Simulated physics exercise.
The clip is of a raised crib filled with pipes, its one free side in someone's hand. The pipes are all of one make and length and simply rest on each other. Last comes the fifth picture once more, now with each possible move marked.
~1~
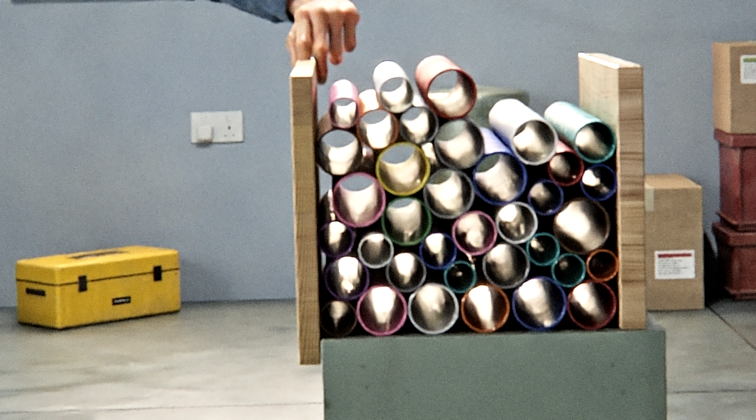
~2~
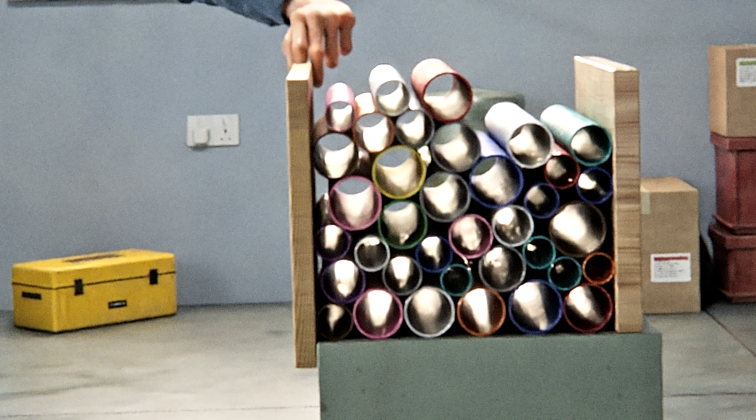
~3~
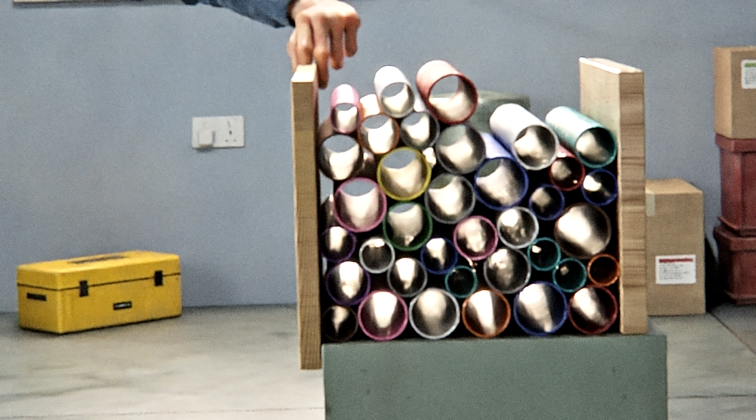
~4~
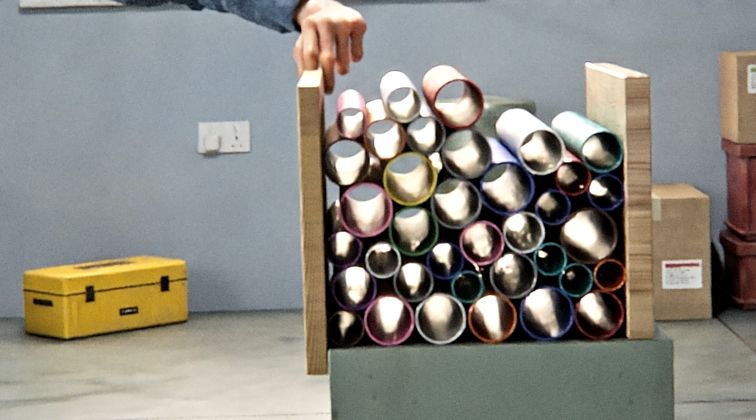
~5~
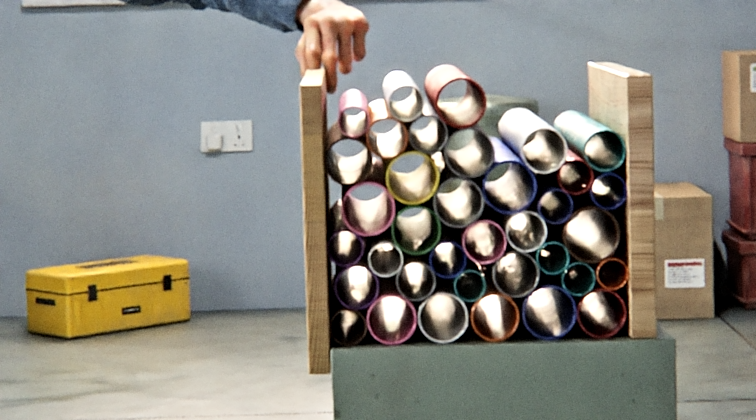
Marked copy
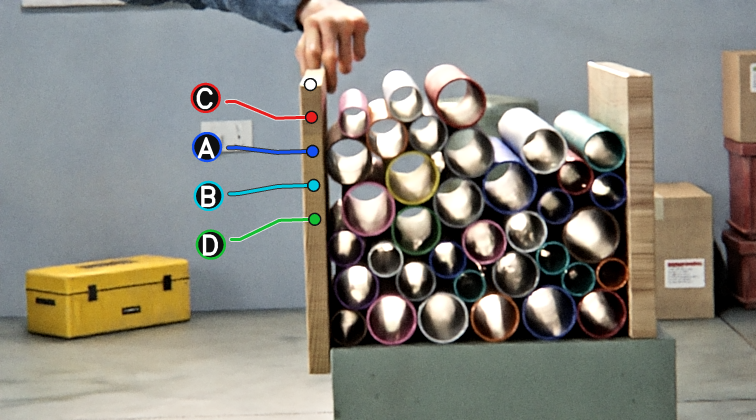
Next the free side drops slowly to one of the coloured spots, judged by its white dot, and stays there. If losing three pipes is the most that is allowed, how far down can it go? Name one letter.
The lowest mark that will do is B.
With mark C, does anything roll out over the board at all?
No, at C.
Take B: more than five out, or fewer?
It loses fewer than five.
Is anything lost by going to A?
No.
On the marked copy, A at (312, 151); B at (314, 186); C at (311, 117); D at (315, 219); the white dot at (310, 85).
With B. Early on, top of the board (324, 136).
Further on, top of the board (325, 184).
At the end, top of the board (325, 184), none out over the board.
As for the rest, A none out over the board; C none out over the board; D four out over the board.
